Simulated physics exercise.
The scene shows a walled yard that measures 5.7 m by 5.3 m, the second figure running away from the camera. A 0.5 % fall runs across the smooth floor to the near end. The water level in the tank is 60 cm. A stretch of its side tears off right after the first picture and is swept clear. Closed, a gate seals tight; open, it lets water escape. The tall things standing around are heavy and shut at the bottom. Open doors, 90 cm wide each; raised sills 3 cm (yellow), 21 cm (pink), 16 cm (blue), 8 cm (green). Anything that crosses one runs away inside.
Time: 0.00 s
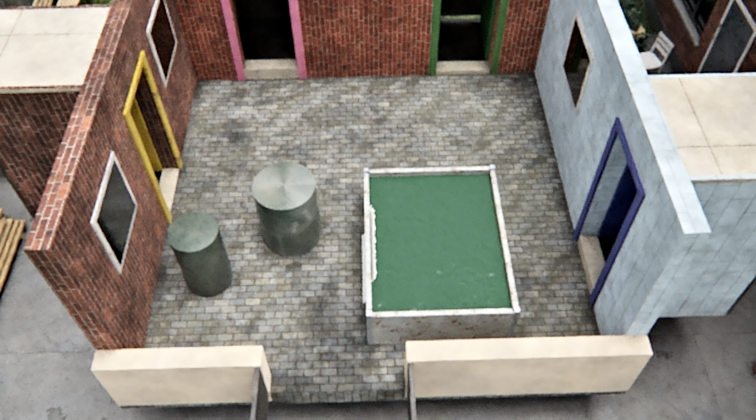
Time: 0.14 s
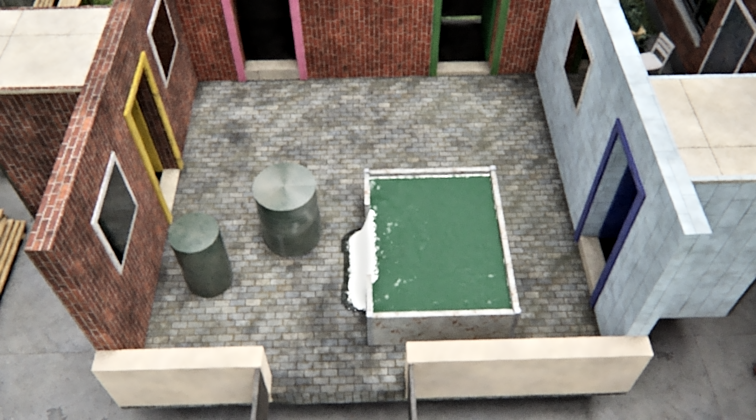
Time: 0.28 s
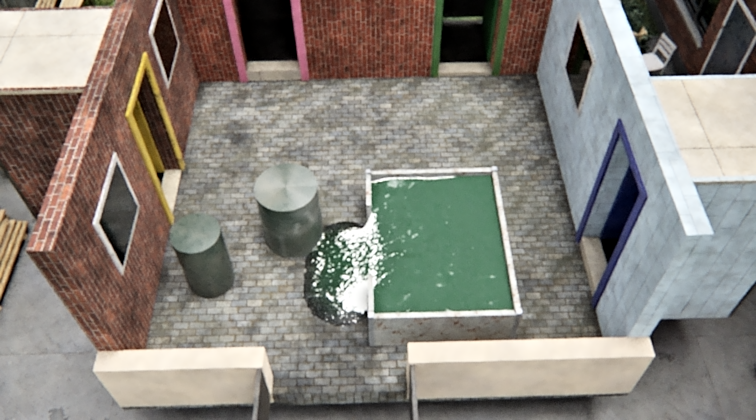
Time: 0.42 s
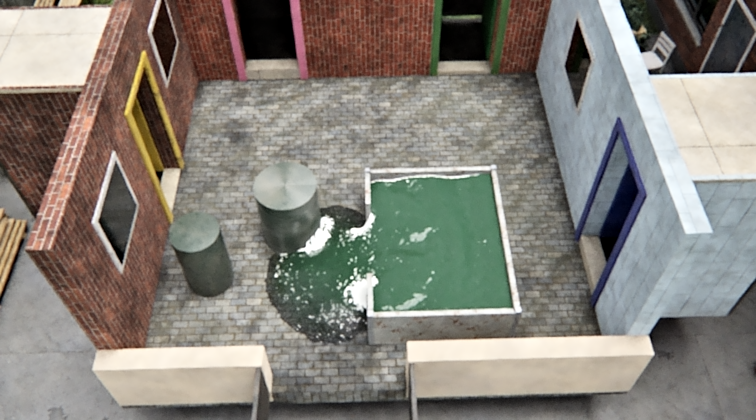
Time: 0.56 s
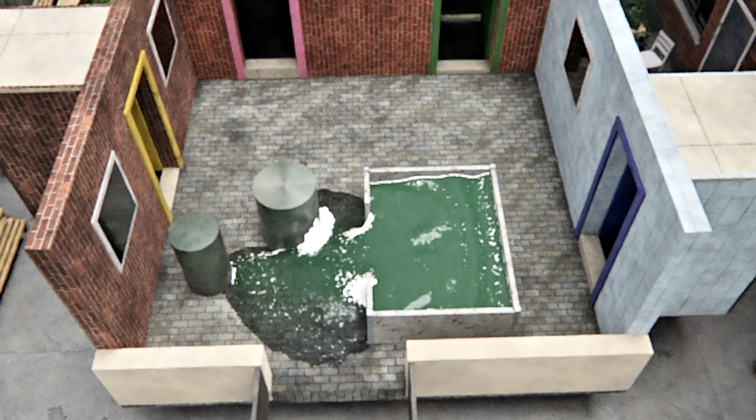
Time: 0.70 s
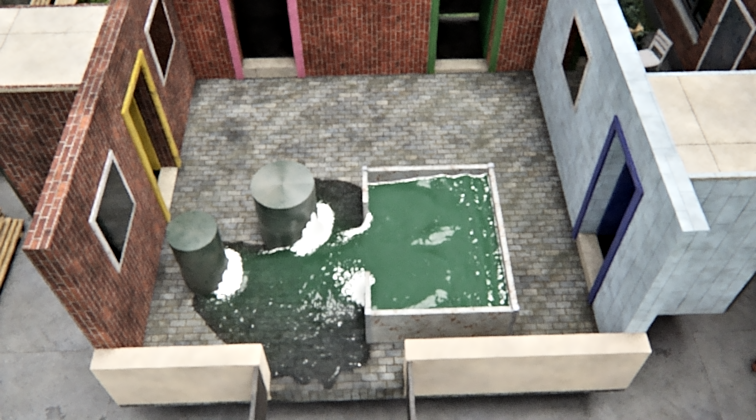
In this clip, green water bursts through the left side of a rectangular tank in a walled, paved yard, spreading across the floor toward the left and near side and foaming white around two upright grey-green cylinders.
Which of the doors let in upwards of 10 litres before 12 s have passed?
At the yellow door the inflow will break the limit. At the pink door the inflow will remain within the limit. At the blue door the inflow will remain within the limit. At the green door the inflow will remain within the limit.
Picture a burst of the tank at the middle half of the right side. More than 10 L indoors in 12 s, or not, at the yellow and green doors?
With respect to that limit, yellow ends up outside it, green ends up outside it.
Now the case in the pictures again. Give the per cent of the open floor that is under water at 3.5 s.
Covered: Roughly 60 per cent.
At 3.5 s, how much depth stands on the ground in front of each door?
In cm: Yellow 6, pink 5, blue 0, green 4.
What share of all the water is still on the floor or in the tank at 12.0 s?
82 %.
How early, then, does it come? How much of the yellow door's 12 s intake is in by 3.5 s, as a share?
By that time, around 50 per cent.
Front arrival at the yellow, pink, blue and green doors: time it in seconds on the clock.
Yellow: 1.3 s; pink: 2.4 s; blue: 7.0 s; green: 3.0 s.
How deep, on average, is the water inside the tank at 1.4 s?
I'd put the average depth near 40 cm.
After 1.4 s water covers 30 % of the floor and is deepest (54 cm) near (138, 376); yellow door 4 cm at the sill, 0 L in, pink door not reached, blue door not reached, green door not reached.
After 2.2 s water covers 50 % of the floor and is deepest (40 cm) near (138, 376); yellow door 8 cm at the sill, 10 L in, pink door not reached, blue door not reached, green door not reached.
After 3.5 s water covers 60 % of the floor and is deepest (26 cm) near (138, 376); yellow door 6 cm at the sill, 29 L in, pink door 5 cm at the sill, 0 L in, blue door not reached, green door 4 cm at the sill, 0 L in.
After 7.0 s water covers 90 % of the floor and is deepest (14 cm) near (138, 376); yellow door 5 cm at the sill, 38 L in, pink door 10 cm at the sill, 1 L in, blue door not reached, green door 5 cm at the sill, 0 L in.
After 12.0 s water covers 100 % of the floor and is deepest (13 cm) near (602, 362); yellow door 7 cm at the sill, 60 L in, pink door 5 cm at the sill, 1 L in, blue door 8 cm at the sill, 0 L in, green door 8 cm at the sill, 0 L in.
